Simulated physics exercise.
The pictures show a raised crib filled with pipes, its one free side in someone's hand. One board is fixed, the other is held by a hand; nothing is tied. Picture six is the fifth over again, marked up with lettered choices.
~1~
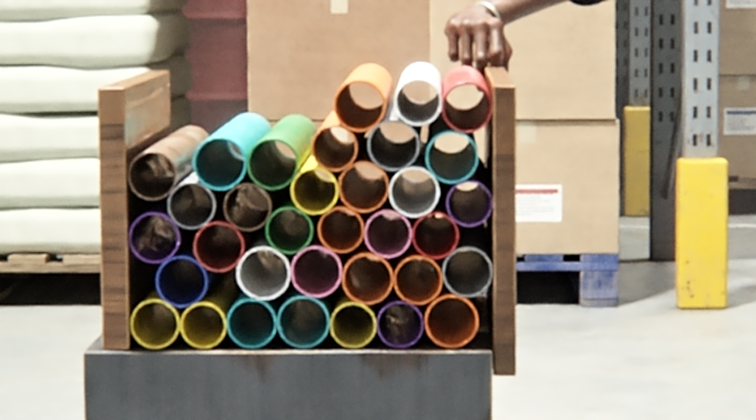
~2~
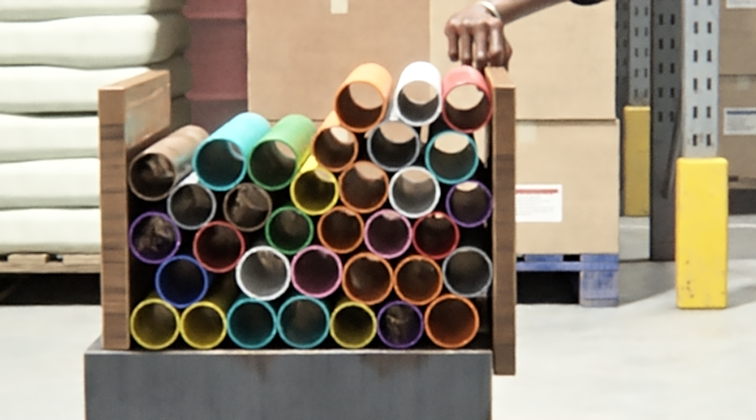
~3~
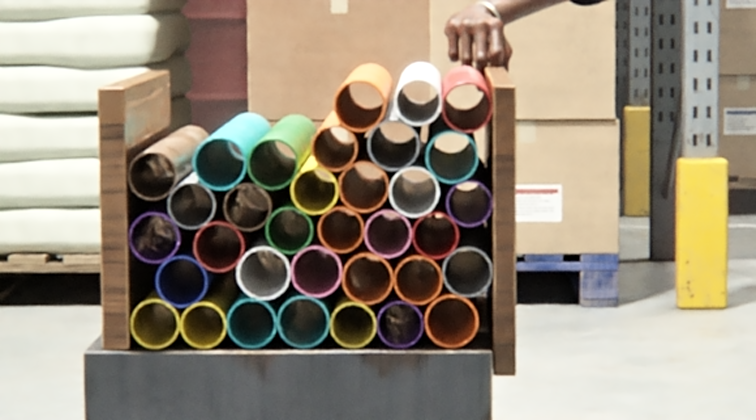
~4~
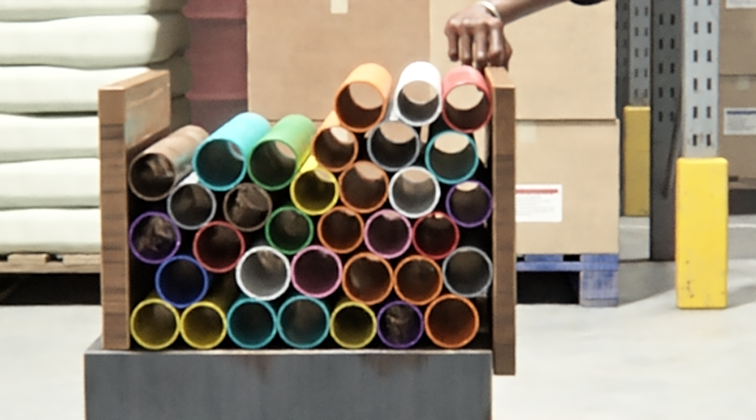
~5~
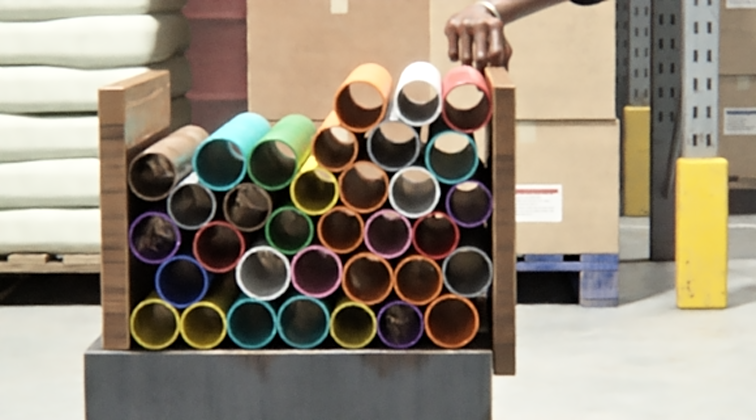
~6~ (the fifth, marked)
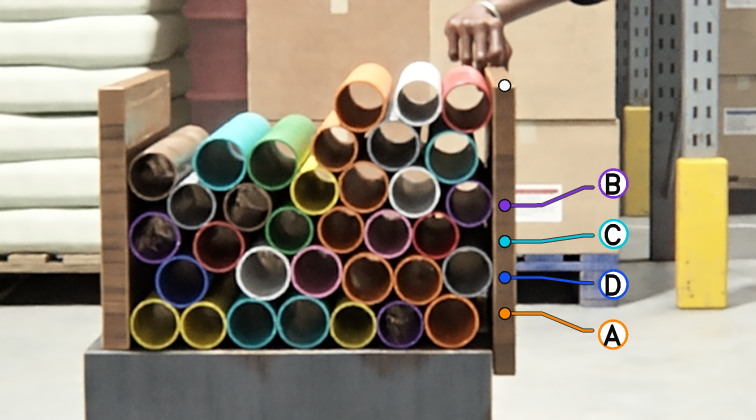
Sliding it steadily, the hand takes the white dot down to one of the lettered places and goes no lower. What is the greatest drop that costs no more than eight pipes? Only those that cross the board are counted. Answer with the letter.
Mark D is as low as it can go.
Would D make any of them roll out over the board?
At D: Yes.
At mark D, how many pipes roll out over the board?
With D, four.
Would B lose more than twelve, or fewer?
It loses fewer than twelve.
On the marked copy, A at (505, 313); B at (504, 205); C at (504, 242); D at (505, 278); the white dot at (504, 86).
Following D. Soon after the start, top of the board (493, 171).
Later, top of the board (493, 267).
In the end, top of the board (493, 276), about four out over the board.
As for the rest, A nine out over the board; B one out over the board; C one out over the board.
